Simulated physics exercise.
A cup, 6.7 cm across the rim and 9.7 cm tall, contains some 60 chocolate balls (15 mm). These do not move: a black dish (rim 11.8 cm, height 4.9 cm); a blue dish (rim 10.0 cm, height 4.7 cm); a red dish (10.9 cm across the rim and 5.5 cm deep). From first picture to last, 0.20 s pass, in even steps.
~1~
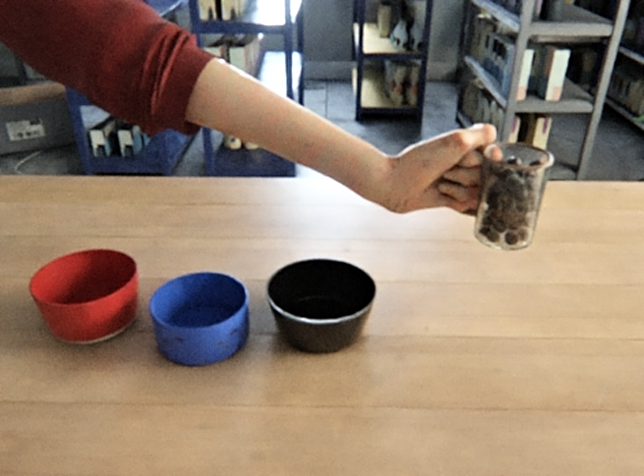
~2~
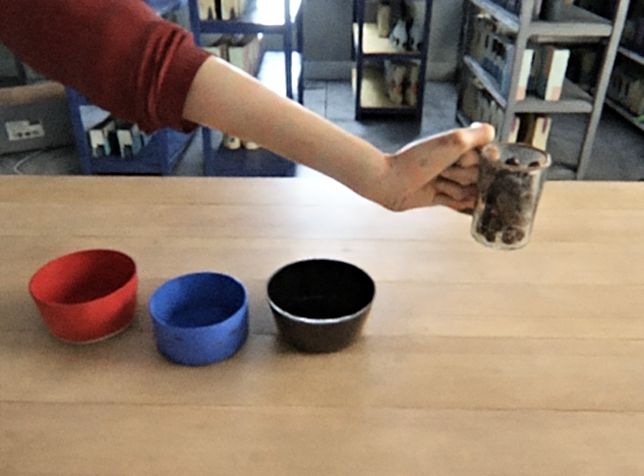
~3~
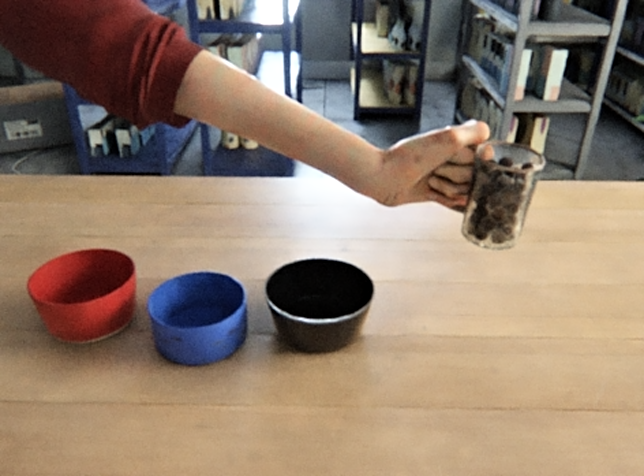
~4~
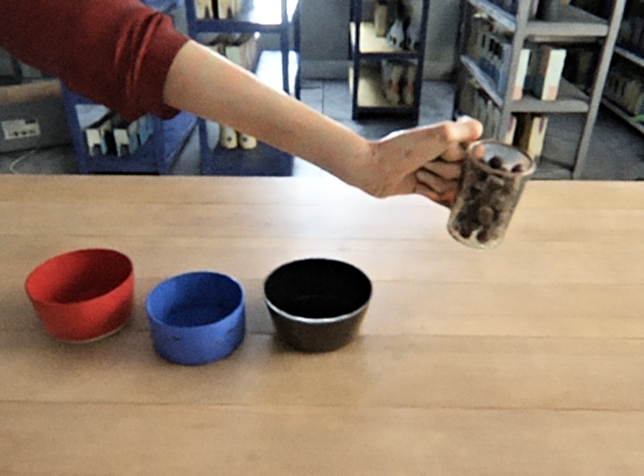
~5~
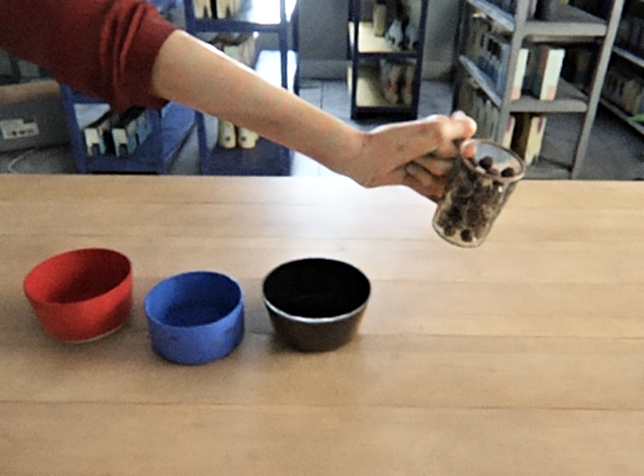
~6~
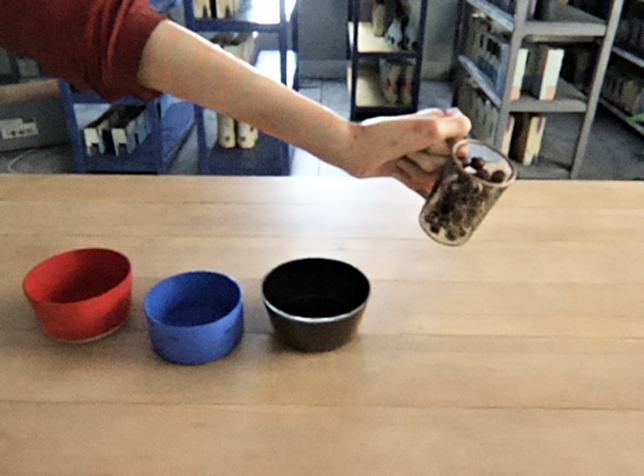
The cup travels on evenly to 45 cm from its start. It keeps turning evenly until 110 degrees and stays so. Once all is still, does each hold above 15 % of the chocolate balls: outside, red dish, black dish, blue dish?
Outside everything: Above; in the red dish: Below; in the black dish: Above; in the blue dish: Above.
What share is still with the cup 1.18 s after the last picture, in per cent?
Roughly 0 per cent.
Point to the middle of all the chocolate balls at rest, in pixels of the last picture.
Around (291, 324).
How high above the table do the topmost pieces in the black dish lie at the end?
Roughly 3.0 cm.
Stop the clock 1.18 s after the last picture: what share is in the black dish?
Near 50 per cent so far.
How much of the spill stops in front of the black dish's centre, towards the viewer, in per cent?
Roughly 60 per cent.
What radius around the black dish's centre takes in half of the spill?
Roughly 8 cm.
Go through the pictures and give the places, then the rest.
The first frame shows cup at (513, 181); tilt 0 degrees; moved 0.0 cm; lip at (547, 165); top of the load at (524, 173); black dish at (321, 287); blue dish at (199, 298); red dish at (85, 275).
The second frame shows cup at (511, 181); tilt 1 degrees; moved 0.2 cm; lip at (545, 166); top of the load at (522, 173).
The third frame shows cup at (503, 182); tilt 4 degrees; moved 0.9 cm; low side front right; lip at (539, 168); top of the load at (515, 173).
The fourth frame shows cup at (491, 184); tilt 10 degrees; moved 2.1 cm; low side front right; lip at (528, 172); top of the load at (504, 173).
The fifth frame shows cup at (479, 186); tilt 16 degrees; moved 3.3 cm; low side front right; lip at (518, 178); top of the load at (494, 174).
The sixth frame shows cup at (467, 189); tilt 23 degrees; moved 4.5 cm; low side front right; lip at (508, 183); top of the load at (455, 176); black dish at (316, 286); blue dish at (193, 297); red dish at (78, 274).
Then, 0.45 s after the last picture, tilt 98 degrees; cup 95 %, in the air 5 %; middle of all pieces near (334, 199).
Then, 0.83 s after the last picture, tilt 110 degrees; cup 40 %, outside 5 %, black dish 50 %, in the air 10 %; middle of all pieces near (284, 267).
Then, 1.18 s after the last picture, tilt 110 degrees; blue dish 30 %, outside 20 %, black dish 50 %; middle of all pieces near (283, 318).
Then, 1.51 s after the last picture, tilt 110 degrees; blue dish 30 %, outside 20 %, black dish 50 %; middle of all pieces near (285, 323).
In the end, red dish 0 %, blue dish 30 %, cup 0 %, outside 20 %, black dish 50 %.
